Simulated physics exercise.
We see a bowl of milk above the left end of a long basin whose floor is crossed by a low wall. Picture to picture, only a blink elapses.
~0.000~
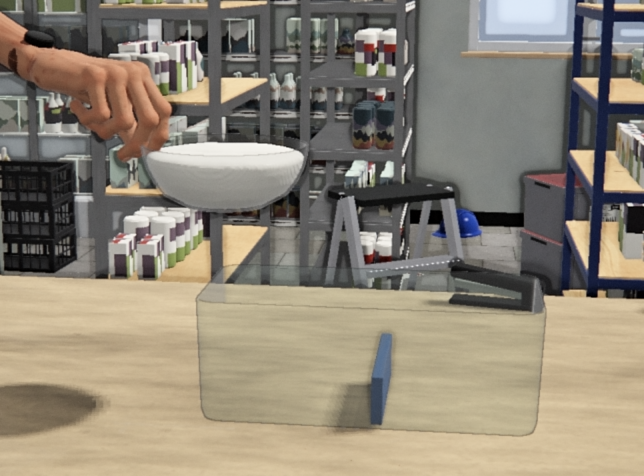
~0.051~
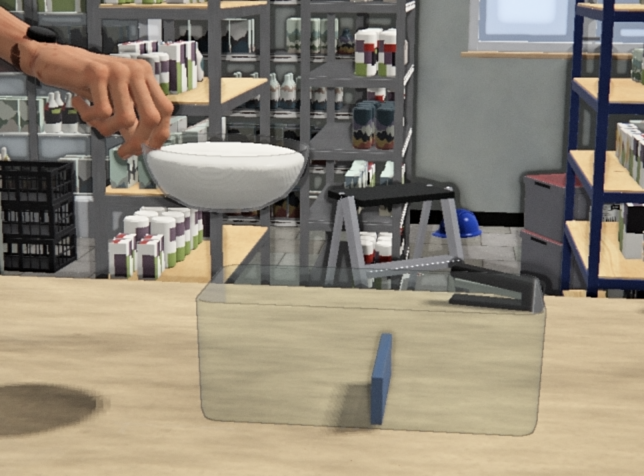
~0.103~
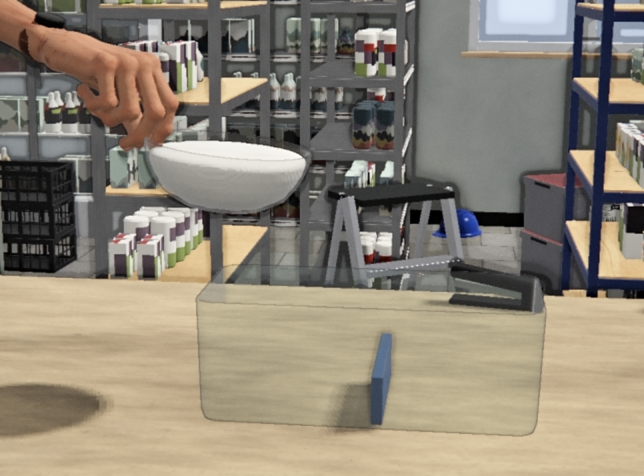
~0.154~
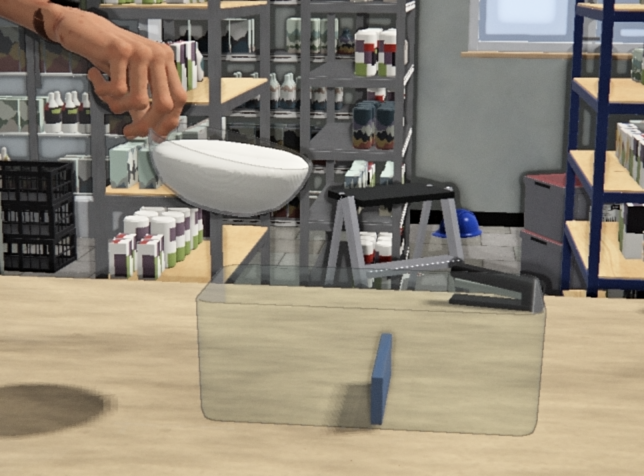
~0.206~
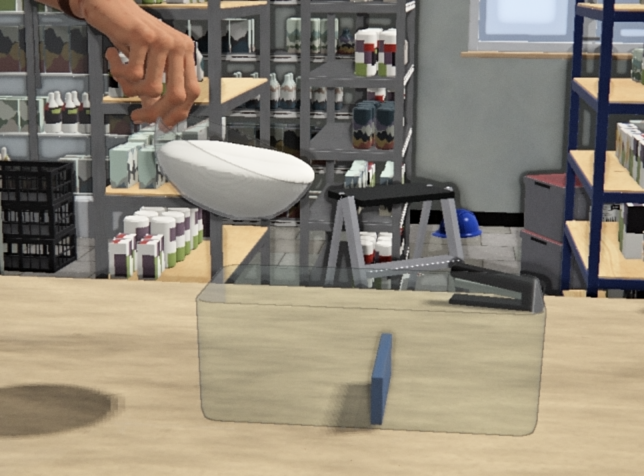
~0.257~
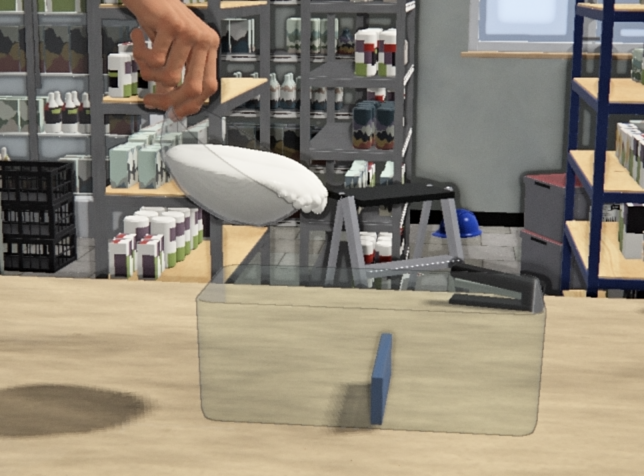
In a storeroom lined with shelves, a hand above a white bowl of milk rose and moved right as the bowl tilted rightward over a clear basin, until milk bulged over its lower rim.
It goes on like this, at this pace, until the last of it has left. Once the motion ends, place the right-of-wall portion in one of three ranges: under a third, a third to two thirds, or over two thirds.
Stays short of a third.
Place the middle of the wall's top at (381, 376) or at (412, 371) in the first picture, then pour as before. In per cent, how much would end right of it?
Estimated: 35 % first, 20 % second.
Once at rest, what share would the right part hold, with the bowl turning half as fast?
Around 25 per cent ends up there.
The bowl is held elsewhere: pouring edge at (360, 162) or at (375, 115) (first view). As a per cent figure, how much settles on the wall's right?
Roughly 60 in a hundred the first time and 75 in a hundred the second.
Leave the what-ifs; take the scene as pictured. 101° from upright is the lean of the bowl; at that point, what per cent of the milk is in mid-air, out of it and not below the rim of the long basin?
It comes to around 10 per cent.
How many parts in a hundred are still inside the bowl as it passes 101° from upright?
Remaining share, estimated: 5 %.
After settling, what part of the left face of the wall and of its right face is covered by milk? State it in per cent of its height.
Roughly 50 left of the wall, roughly 10 right of it.
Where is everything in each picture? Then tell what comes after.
In the first frame, it leans 0°; its right rim is at (307, 149); the milk meets the walls at (150, 151) and (304, 155); the long basin's rim runs from (210, 284) to (541, 296); the wall's top is at (382, 356).
In the second frame, it leans 2°; its right rim is at (307, 151); the milk meets the walls at (151, 150) and (304, 156).
In the third frame, it leans 6°; its right rim is at (309, 158); the milk meets the walls at (153, 147) and (306, 160).
In the fourth frame, it leans 13°; its right rim is at (310, 168); the milk meets the walls at (156, 145) and (309, 164).
In the fifth frame, it leans 23°; its right rim is at (310, 183); the milk meets the walls at (162, 145) and (307, 175); 4 per cent is over the edge.
In the sixth frame, it leans 35°; its right rim is at (307, 200); the milk meets the walls at (168, 148) and (292, 177); 12 per cent is over the edge.
A moment on, the bowl is tipped right over and 3 per cent is still to pour, 79 is left of the wall and 6 right of it.
Next, the bowl is tipped right over and 0 per cent is still to pour, 84 is left of the wall and 8 right of it.
Then the bowl is tipped right over and 0 per cent is still to pour, 85 is left of the wall and 11 right of it.
Later the bowl is tipped right over and 0 per cent is still to pour, 85 is left of the wall and 11 right of it.
In the end 85 per cent lies left of the wall, 11 right of it and 5 outside.
